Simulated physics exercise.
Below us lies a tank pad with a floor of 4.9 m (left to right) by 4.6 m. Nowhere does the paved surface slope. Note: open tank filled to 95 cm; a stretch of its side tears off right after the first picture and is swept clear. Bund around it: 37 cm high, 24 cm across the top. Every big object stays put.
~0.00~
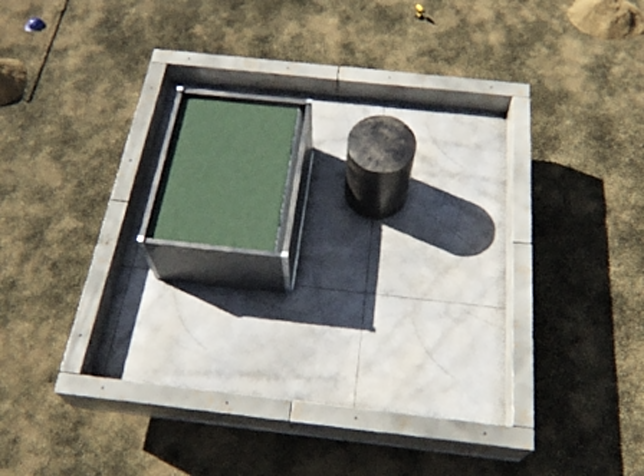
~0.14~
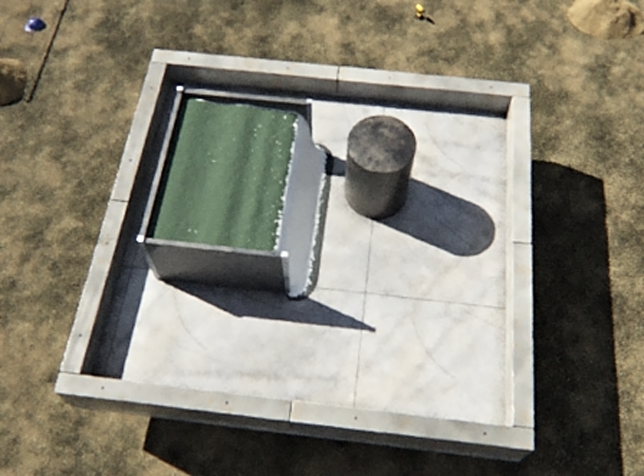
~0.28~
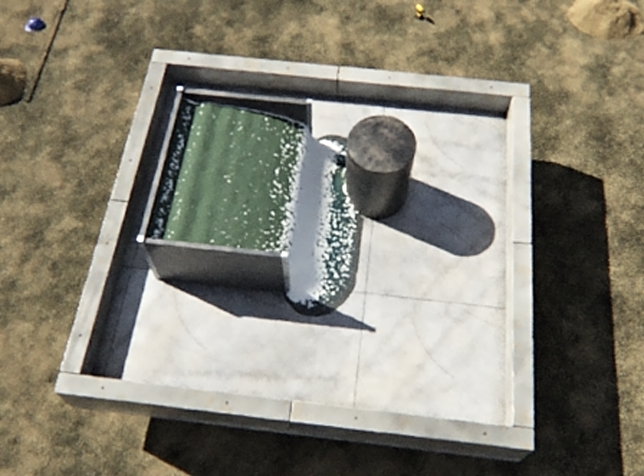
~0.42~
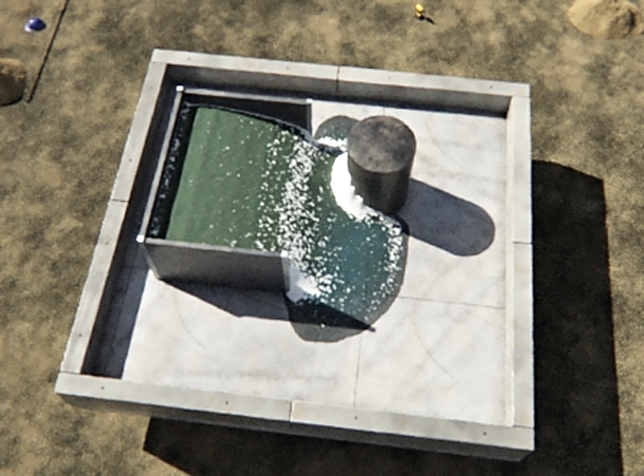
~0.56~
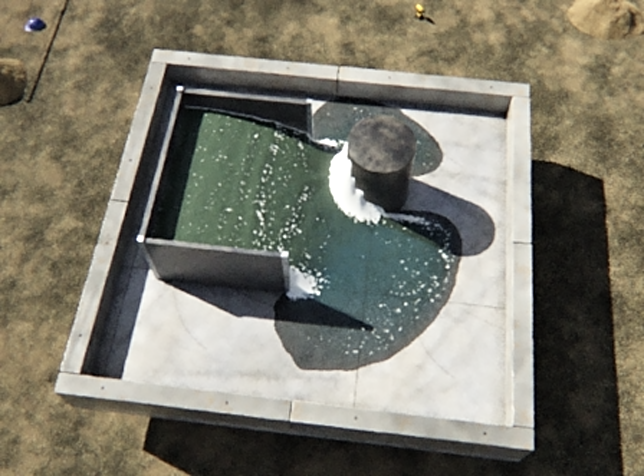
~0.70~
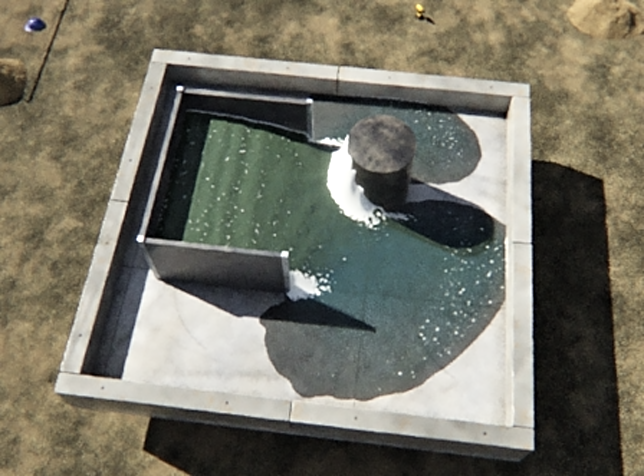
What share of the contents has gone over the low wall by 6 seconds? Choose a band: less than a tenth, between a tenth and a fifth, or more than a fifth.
The share is less than a tenth.
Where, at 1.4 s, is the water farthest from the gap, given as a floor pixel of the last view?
Around (503, 432).
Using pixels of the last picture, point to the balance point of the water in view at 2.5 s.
(374, 242).
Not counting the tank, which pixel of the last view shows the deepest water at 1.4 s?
Near (504, 289).
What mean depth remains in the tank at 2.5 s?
Some 21 cm on average.
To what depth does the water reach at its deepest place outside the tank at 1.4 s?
Around 73 centimetres.
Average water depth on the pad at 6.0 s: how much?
14 cm or so.
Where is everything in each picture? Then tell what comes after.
In the first frame, still water, 95 cm deep, in the open tank at (230, 171).
In the second frame, water pours out at (297, 204) and has run 1.2 m, to (292, 296); deepest outside 38 cm, 95 cm at the open tank's back.
In the third frame, water pours out at (297, 205) and has run 1.3 m, to (319, 308); deepest outside 54 cm, 86 cm at the open tank's back.
In the fourth frame, water pours out at (297, 207) and has run 1.7 m, to (356, 326); deepest outside 74 cm, 81 cm at the open tank's back.
In the fifth frame, the front is at (432, 144), 2.2 m from the gap at (297, 207); 5.5 m2 of floor is under water; 78 cm left at the back of the open tank.
In the sixth frame, the front is at (504, 285), 2.8 m from the gap at (297, 208); 8.3 m2 of floor is under water; 70 cm left at the back of the open tank.
After 1.1 s water covers 55 % of the floor and is deepest (86 cm) near (344, 187); 0 % is over the wall.
After 1.4 s water covers 60 % of the floor and is deepest (73 cm) near (504, 289); 1 % is over the wall.
After 2.5 s water covers 65 % of the floor and is deepest (44 cm) near (503, 432); 6 % is over the wall.
After 4.0 s water covers 85 % of the floor and is deepest (38 cm) near (171, 85); 6 % is over the wall.
After 6.0 s water covers 85 % of the floor and is deepest (28 cm) near (110, 312); 6 % is over the wall.
